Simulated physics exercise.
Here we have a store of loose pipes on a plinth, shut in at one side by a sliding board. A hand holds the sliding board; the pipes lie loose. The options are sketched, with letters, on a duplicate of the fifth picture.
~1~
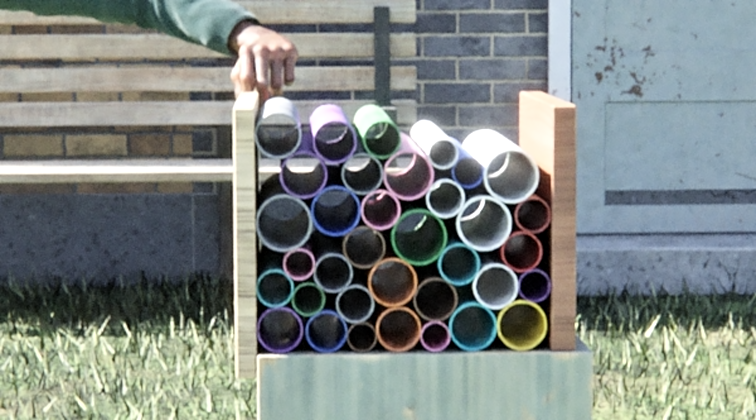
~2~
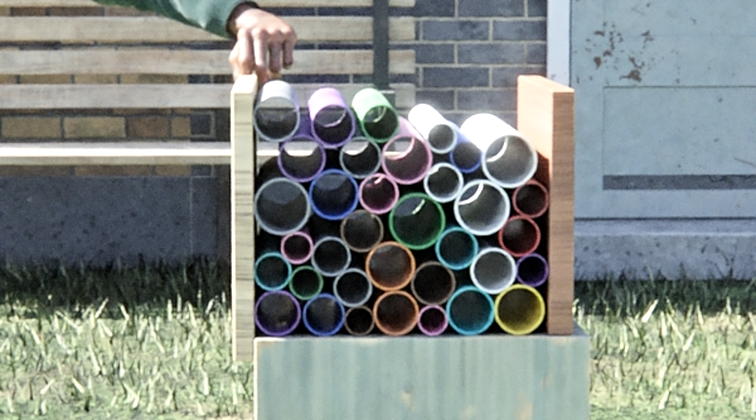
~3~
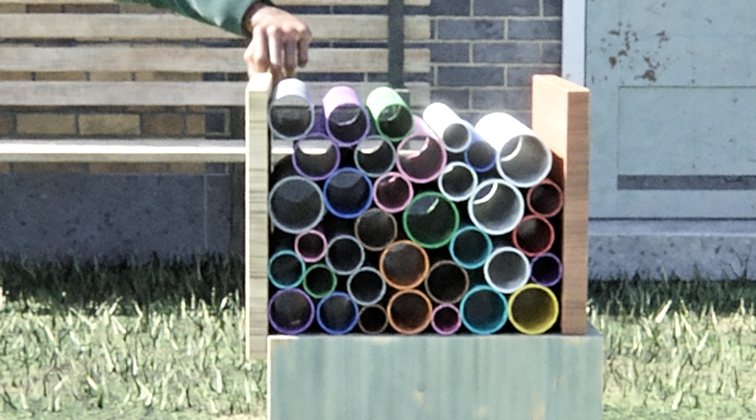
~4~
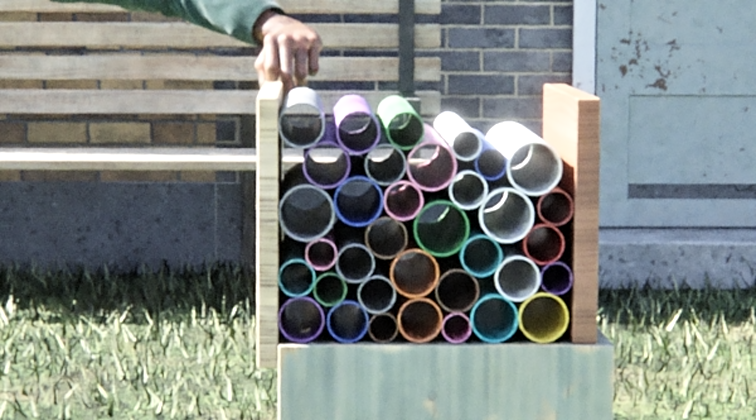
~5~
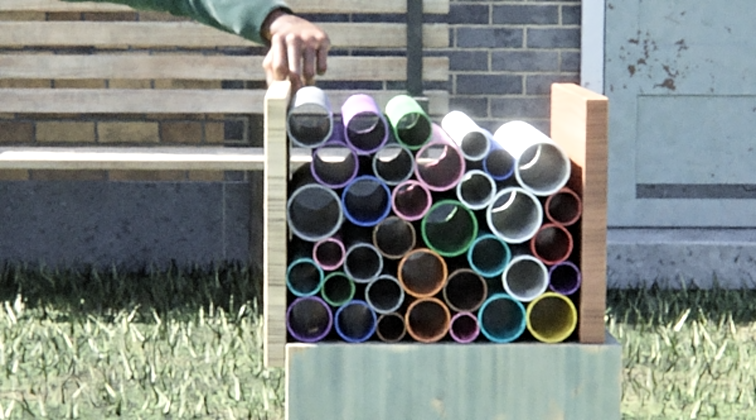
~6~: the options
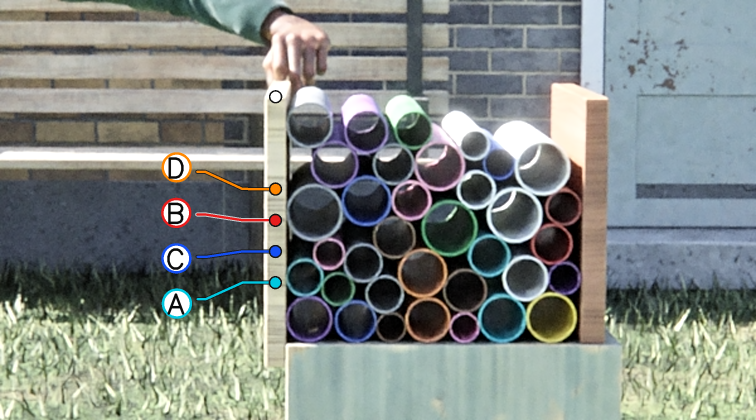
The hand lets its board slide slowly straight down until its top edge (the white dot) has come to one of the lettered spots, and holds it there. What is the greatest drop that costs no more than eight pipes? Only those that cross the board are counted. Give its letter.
The answer is mark A.
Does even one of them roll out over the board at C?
Yes.
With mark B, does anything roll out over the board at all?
Yes.
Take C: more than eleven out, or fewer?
Fewer than eleven.
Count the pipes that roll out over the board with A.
The count is four.
On the marked copy, A at (275, 283); B at (275, 220); C at (275, 251); D at (275, 189); the white dot at (275, 97).
Taking A. A third of the way, top of the board (286, 177).
Two thirds of the way, top of the board (286, 268).
When it is over, top of the board (286, 282), about four out over the board.
As for the rest, B one out over the board; C two out over the board; D none out over the board.
